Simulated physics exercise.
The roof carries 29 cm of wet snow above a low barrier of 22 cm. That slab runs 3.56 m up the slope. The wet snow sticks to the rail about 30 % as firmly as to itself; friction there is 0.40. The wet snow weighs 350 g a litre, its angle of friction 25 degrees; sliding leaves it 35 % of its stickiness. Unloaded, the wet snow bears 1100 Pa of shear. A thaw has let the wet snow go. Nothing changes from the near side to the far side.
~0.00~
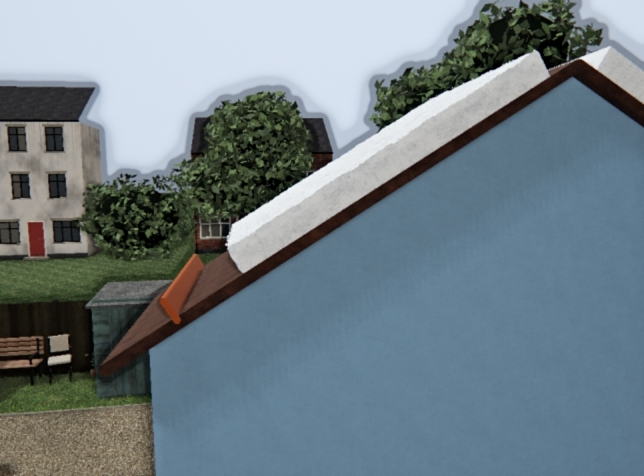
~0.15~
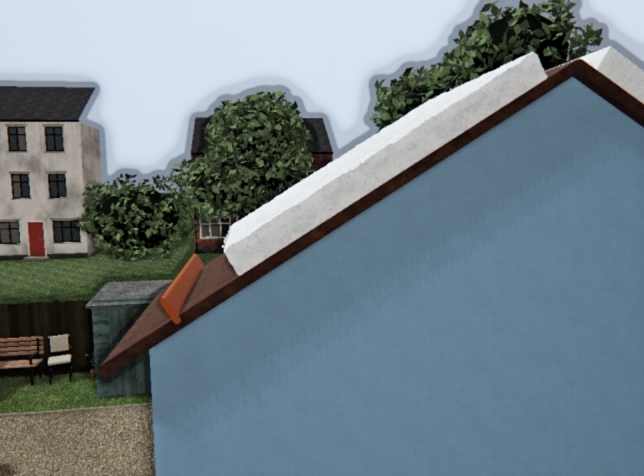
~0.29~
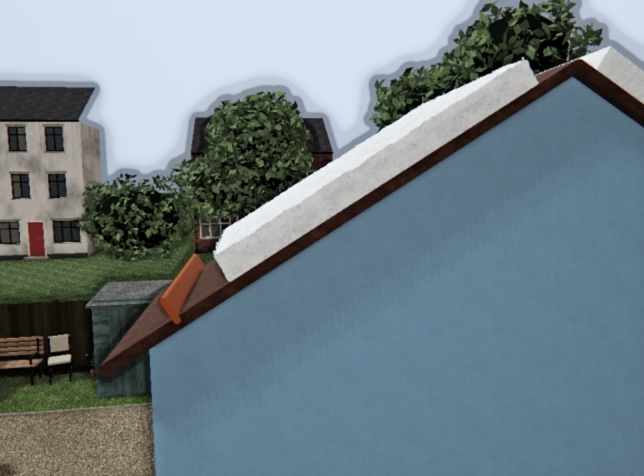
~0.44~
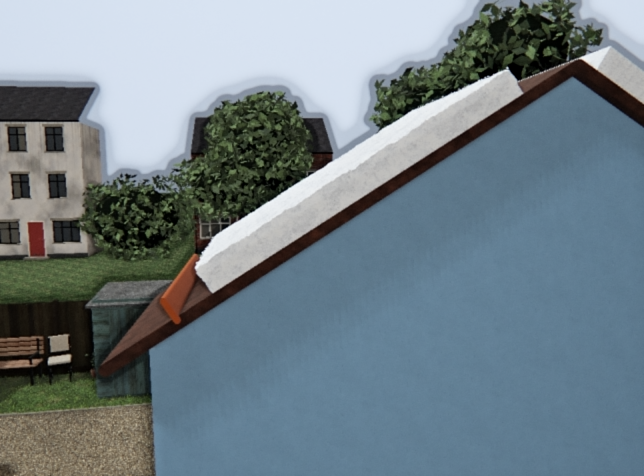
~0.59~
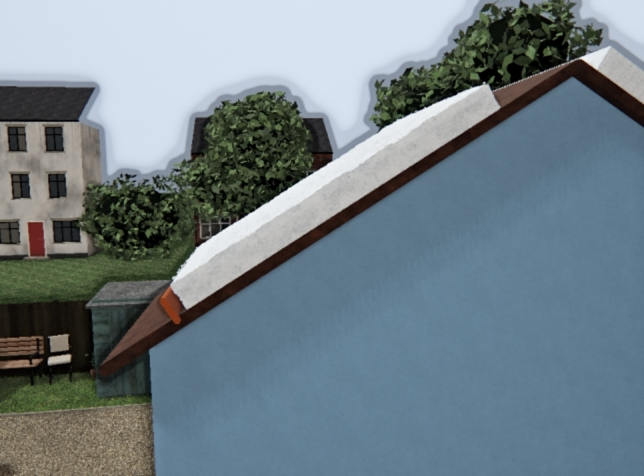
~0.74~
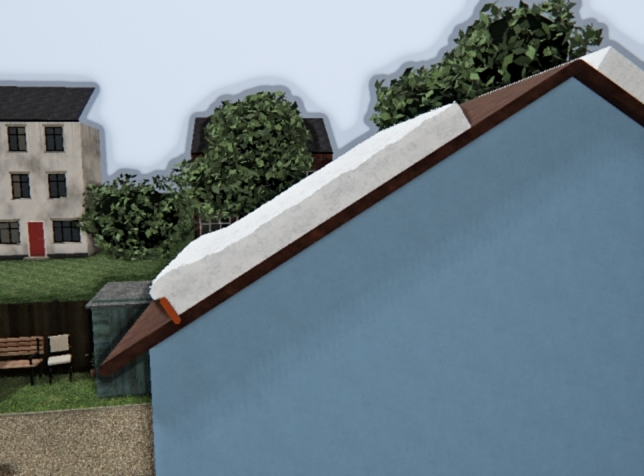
A back garden and the gable end of a house are seen from the side, level with the roof, in a view that stays still. A blue wall fills the right under a red-brown roof bearing a thick white slab of snow and a low orange barrier near the eave, with a shed, bench, trees and pale house at left. The snow slides down leftward, slowly then faster, reaches the barrier and pushes over it.
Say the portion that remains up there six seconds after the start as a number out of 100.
Close to 53 per cent.
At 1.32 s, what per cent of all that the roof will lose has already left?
Some 30 per cent.
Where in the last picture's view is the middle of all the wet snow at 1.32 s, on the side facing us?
Around (207, 273).
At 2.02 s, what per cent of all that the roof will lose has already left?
Some 80 per cent.
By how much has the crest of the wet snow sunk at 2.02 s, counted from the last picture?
Roughly 0.9 m.
By 1.32 s, 86 % of the snow is on the roof.
By 2.02 s, 62 % of the snow is on the roof.
By 2.71 s, 53 % of the snow is on the roof.
By 3.40 s, 53 % of the snow is on the roof.
By 6.00 s, at the end, 53 % of the snow is on the roof.
